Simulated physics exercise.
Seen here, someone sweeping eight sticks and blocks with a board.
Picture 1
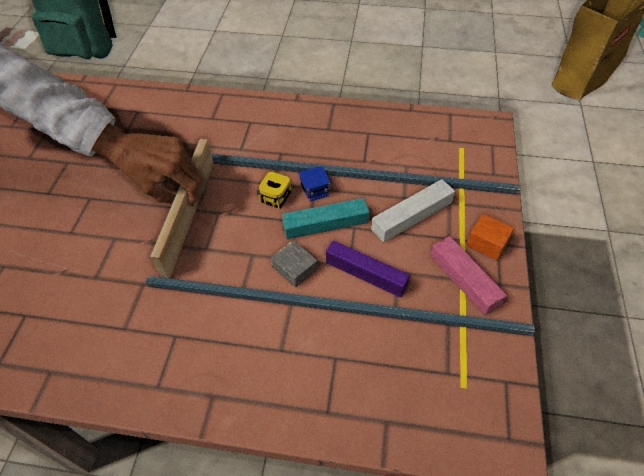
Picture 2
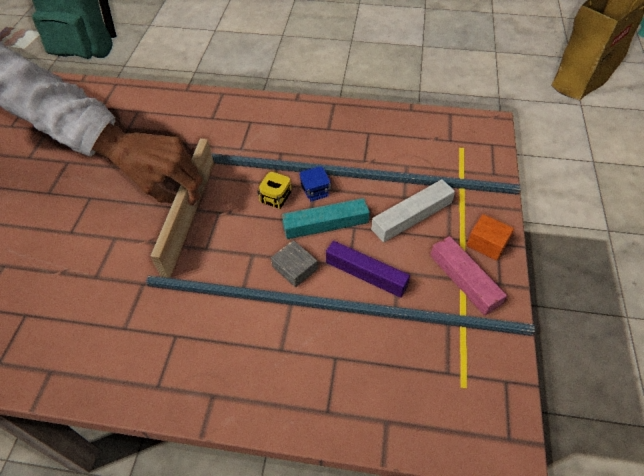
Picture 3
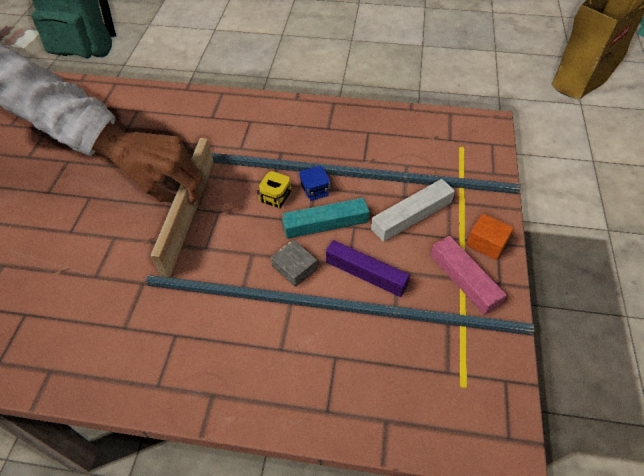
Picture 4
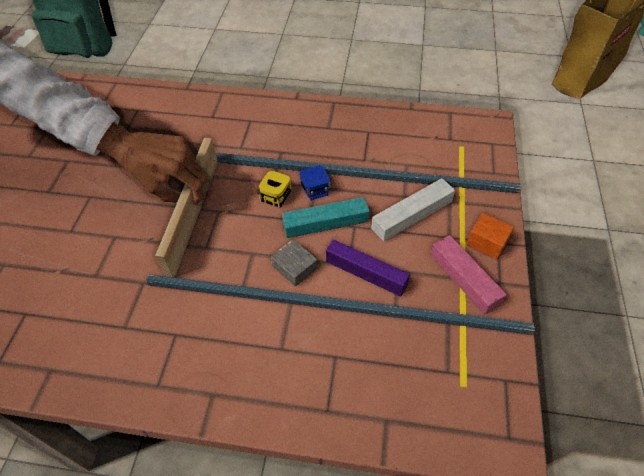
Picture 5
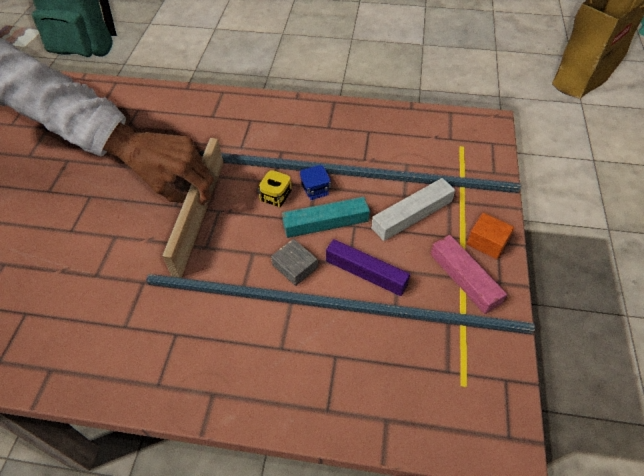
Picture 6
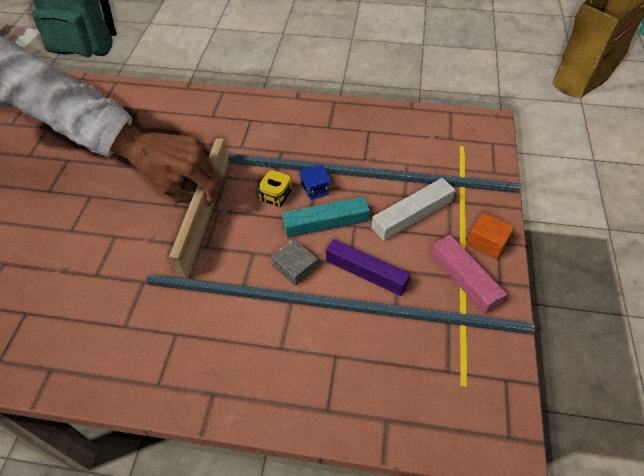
A dark-skinned hand in a grey sleeve, reaching in from the left, holds a pale wooden board upright on a brick-patterned tabletop, seen from above at an angle over a tiled floor. Between two blue-grey strips lie yellow, blue, turquoise, grey, purple, white, pink and orange pieces, with a yellow tape line crossing at right. The hand slides the board slightly rightward, while the pieces and camera stay still.
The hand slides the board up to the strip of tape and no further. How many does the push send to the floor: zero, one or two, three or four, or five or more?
Outcome: The number that fall off is one or two.
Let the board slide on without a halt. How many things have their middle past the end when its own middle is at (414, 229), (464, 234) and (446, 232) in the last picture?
Past the end: 0, 2 and 0.
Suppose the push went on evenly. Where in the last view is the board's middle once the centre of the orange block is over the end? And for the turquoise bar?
About (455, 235), and (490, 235) for the other.
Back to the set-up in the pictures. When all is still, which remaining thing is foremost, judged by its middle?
It is the white bar.
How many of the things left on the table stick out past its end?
The number is 3.
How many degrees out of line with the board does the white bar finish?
About 45°.
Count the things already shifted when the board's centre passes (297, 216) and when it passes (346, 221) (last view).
The counts are 4 and 6.
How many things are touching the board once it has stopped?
3 of them.
A little later, none off yet; orange block at rest near (490, 236); pink bar at rest near (467, 273); white bar at rest near (414, 209).
Next, none off yet; orange block at rest near (490, 236); pink bar at rest near (467, 273); white bar shifted a little near (425, 214).
Later still, none off yet; orange block shifted a little near (509, 244); pink bar shifted a little near (498, 282); white bar shifted about its own width near (485, 229).
When it is over, the number that fall off is one or two; down, pink bar and orange block.
